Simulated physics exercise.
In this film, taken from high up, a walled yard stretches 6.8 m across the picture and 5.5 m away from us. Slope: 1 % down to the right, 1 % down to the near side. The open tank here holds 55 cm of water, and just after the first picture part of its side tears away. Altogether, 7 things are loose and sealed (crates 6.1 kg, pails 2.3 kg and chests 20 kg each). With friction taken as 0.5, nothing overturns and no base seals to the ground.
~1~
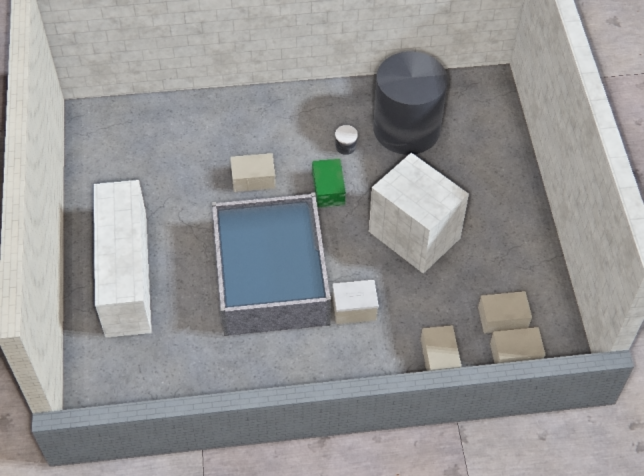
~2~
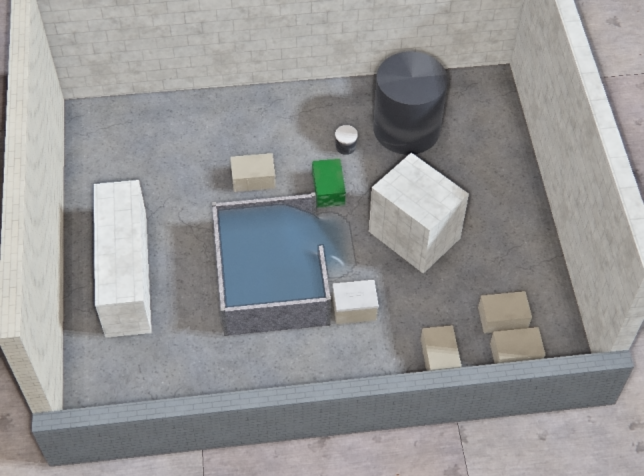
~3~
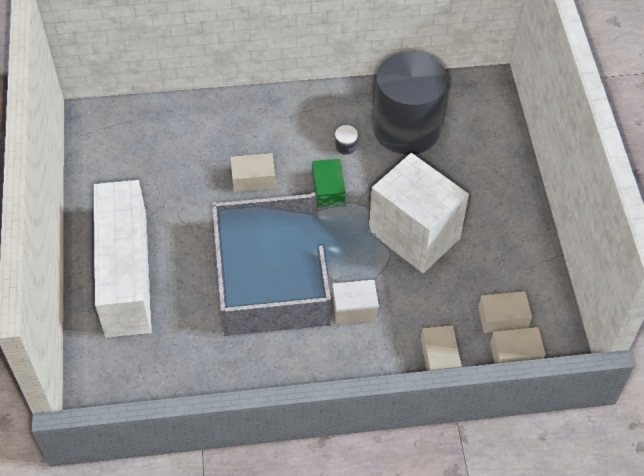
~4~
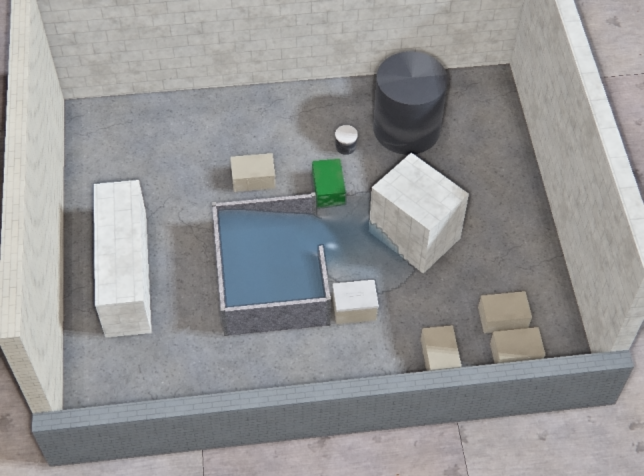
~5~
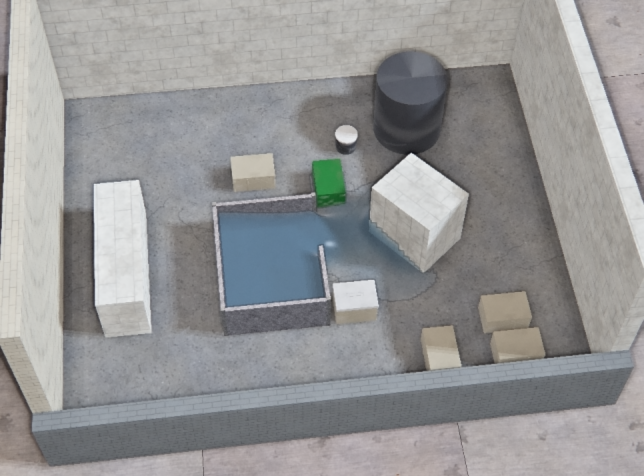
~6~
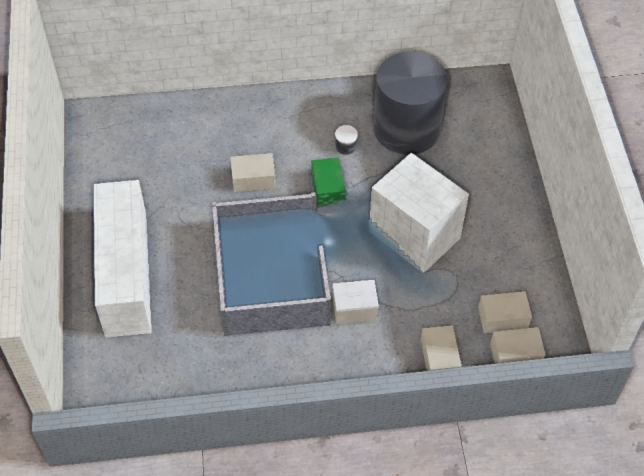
Water sits level in a square open tank inside a walled yard, until part of the tank's right side opens. It pours through the gap between the green crate and a white box, reaches the large pale block, then spreads thinly along its base toward the lower right, while the crates stay still.
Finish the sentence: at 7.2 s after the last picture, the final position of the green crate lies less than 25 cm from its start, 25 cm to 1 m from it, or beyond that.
The final position of the green crate lies 25 cm to 1 m from its start.
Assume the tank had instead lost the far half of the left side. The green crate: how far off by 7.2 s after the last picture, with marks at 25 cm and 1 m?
Result: Green crate essentially stationary.
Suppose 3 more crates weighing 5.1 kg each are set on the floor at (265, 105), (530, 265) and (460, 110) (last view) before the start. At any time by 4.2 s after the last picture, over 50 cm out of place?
Result, in listed order: Exceeded / exceeded / not exceeded.
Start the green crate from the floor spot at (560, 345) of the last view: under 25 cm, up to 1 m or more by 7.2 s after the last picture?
Observed: Object goes well off.
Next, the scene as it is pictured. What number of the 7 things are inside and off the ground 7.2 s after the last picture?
Tally: 3 of them.
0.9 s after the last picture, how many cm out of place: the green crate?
Around 50 cm from the start by that time.
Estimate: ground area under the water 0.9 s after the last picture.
The covered patch comes to about 10.5 m2.
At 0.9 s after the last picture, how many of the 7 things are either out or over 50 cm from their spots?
At that moment it comes to 0.
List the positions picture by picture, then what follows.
In the first frame, the green crate at (329, 176) rests on the ground; water covers 2.1 m2; 0 of 7 have shifted.
In the second frame, the green crate at (329, 176), on the bottom; 2.5 m2 under water; 0 of 7 have shifted.
In the third frame, the green crate at (329, 176) rests on the ground; 3.1 m2 under water; 0 of 7 have shifted.
In the fourth frame, the green crate at (329, 176) rests on the ground; 3.5 m2 under water; 0 of 7 have shifted.
In the fifth frame, the green crate at (329, 176) rests on the ground; water covers 3.9 m2; 0 of 7 have shifted.
In the sixth frame, the green crate at (328, 175) rests on the ground; 4.3 m2 under water; 0 of 7 have shifted.
Then, 0.9 s after the last picture the green crate is near (322, 151), 0.5 m from its start, aground; 0 afloat.
Then, 2.8 s after the last picture the green crate is near (322, 151), 0.5 m from its start, aground; 3 afloat.
Then, 4.8 s after the last picture the green crate is near (322, 151), 0.5 m from its start, aground; 3 afloat.
Then, 7.2 s after the last picture the green crate is near (322, 151), 0.5 m from its start, aground; 3 afloat.
